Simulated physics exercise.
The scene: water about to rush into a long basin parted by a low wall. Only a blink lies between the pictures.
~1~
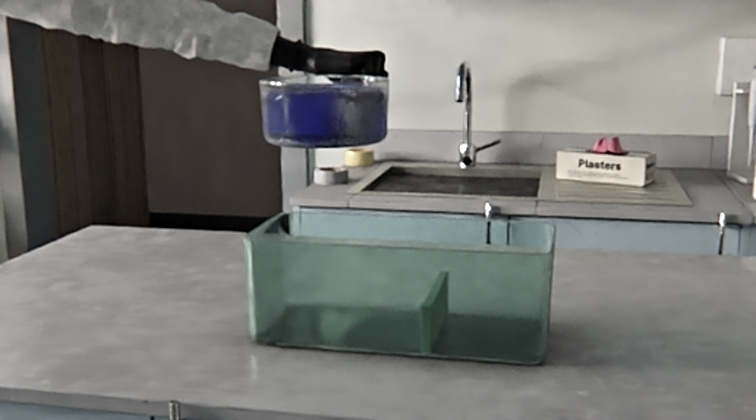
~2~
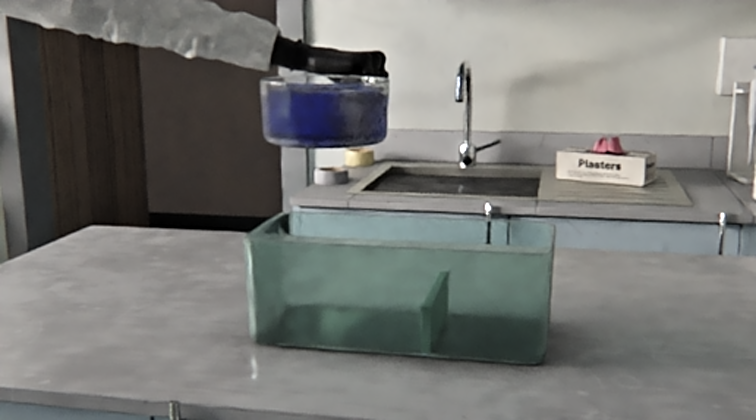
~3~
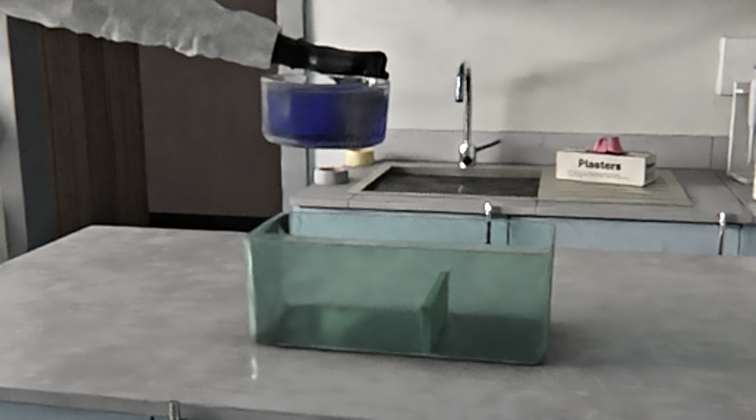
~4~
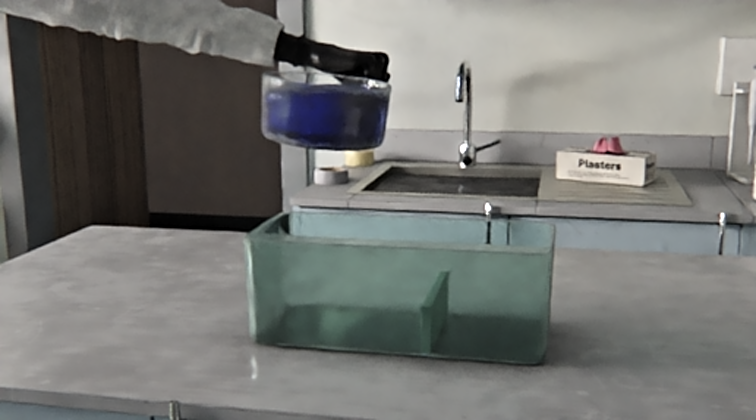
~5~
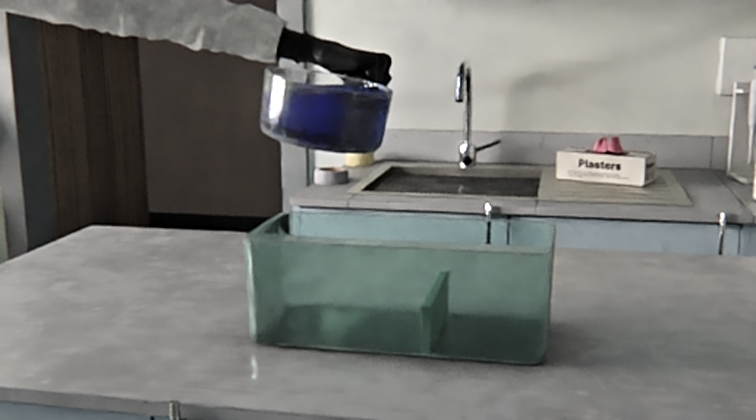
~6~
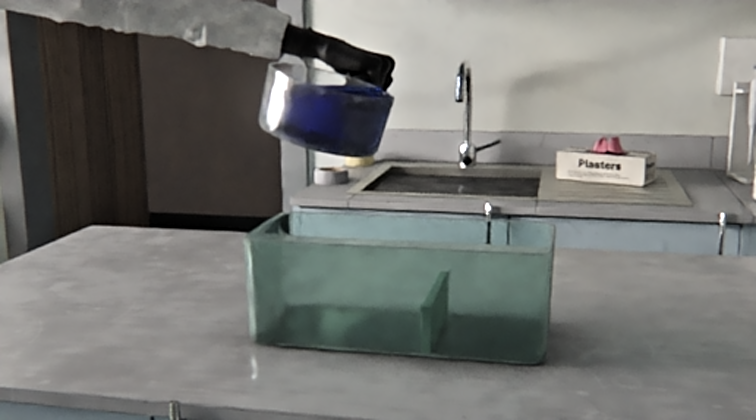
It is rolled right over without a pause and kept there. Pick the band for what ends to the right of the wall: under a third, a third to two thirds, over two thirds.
In the end between a third and two thirds is right of the wall.
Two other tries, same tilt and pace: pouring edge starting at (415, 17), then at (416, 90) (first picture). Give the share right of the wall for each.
In turn 85 and 75 in a hundred.
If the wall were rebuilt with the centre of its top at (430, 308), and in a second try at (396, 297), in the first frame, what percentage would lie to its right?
Near 55 % and 85 %.
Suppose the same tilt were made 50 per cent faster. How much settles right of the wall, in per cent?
It comes to 45 per cent or so.
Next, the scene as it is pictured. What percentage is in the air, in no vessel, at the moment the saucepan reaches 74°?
Close to 35 per cent.
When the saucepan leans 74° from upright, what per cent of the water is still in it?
Close to 40 per cent.
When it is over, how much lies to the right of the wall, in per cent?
Some 60 per cent.
A moment on, the saucepan is tipped part way and 42 per cent is still to pour, 3 is left of the wall and 17 right of it.
Next, the saucepan is tipped right over and 7 per cent is still to pour, 27 is left of the wall and 59 right of it.
Then the saucepan is tipped right over and 0 per cent is still to pour, 39 is left of the wall and 59 right of it.
Later the saucepan is tipped right over and 0 per cent is still to pour, 40 is left of the wall and 59 right of it.
Finally, 40 per cent lies left of the wall, 59 right of it and 1 outside.
